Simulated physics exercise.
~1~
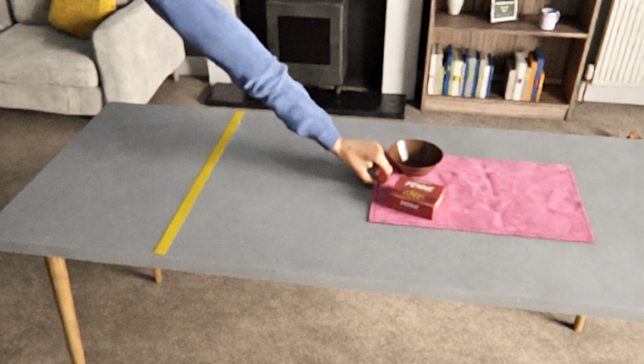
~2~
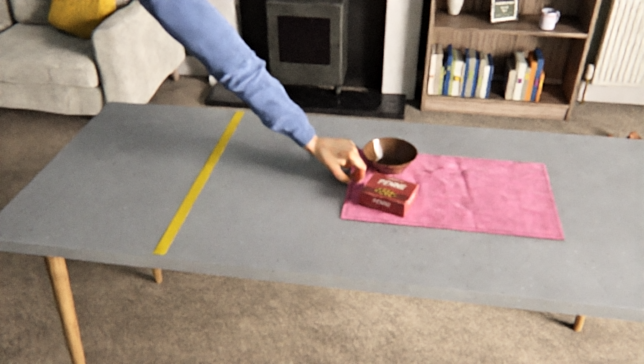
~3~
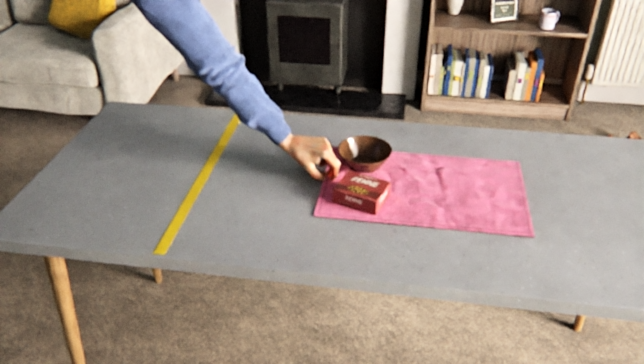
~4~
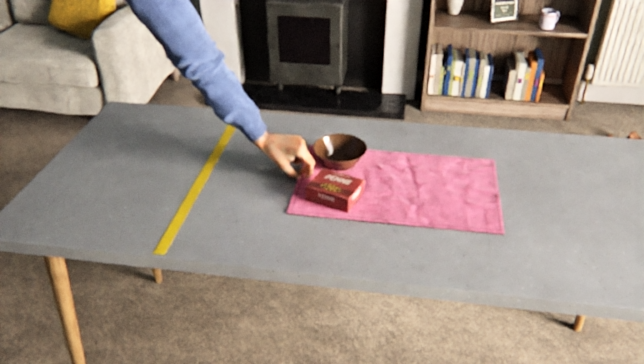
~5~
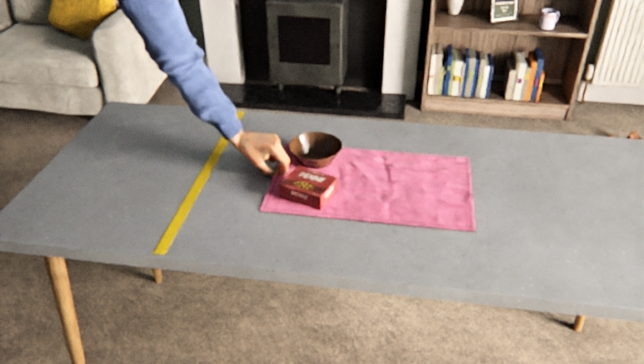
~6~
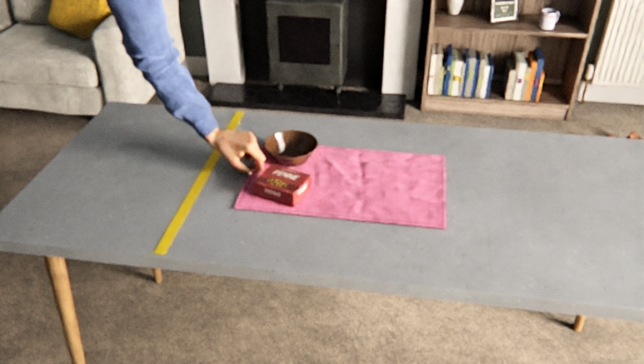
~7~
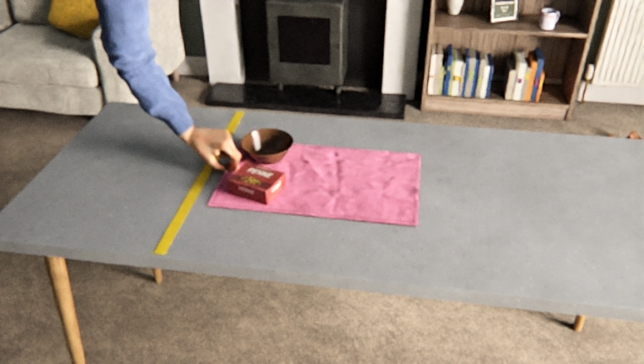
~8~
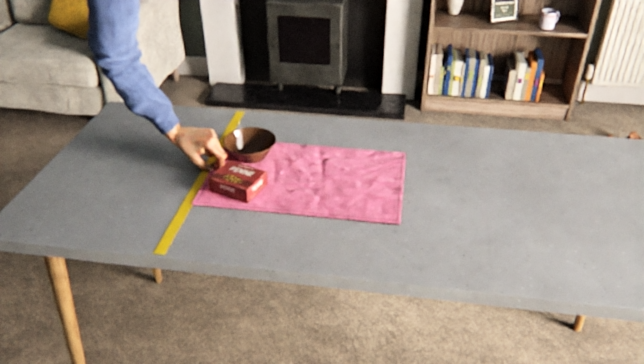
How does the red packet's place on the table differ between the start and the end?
At the start the red packet is right of the middle of the table, well away from the yellow tape. By the end it is on the left part of the table, just to the right of the tape, still on the pink cloth.
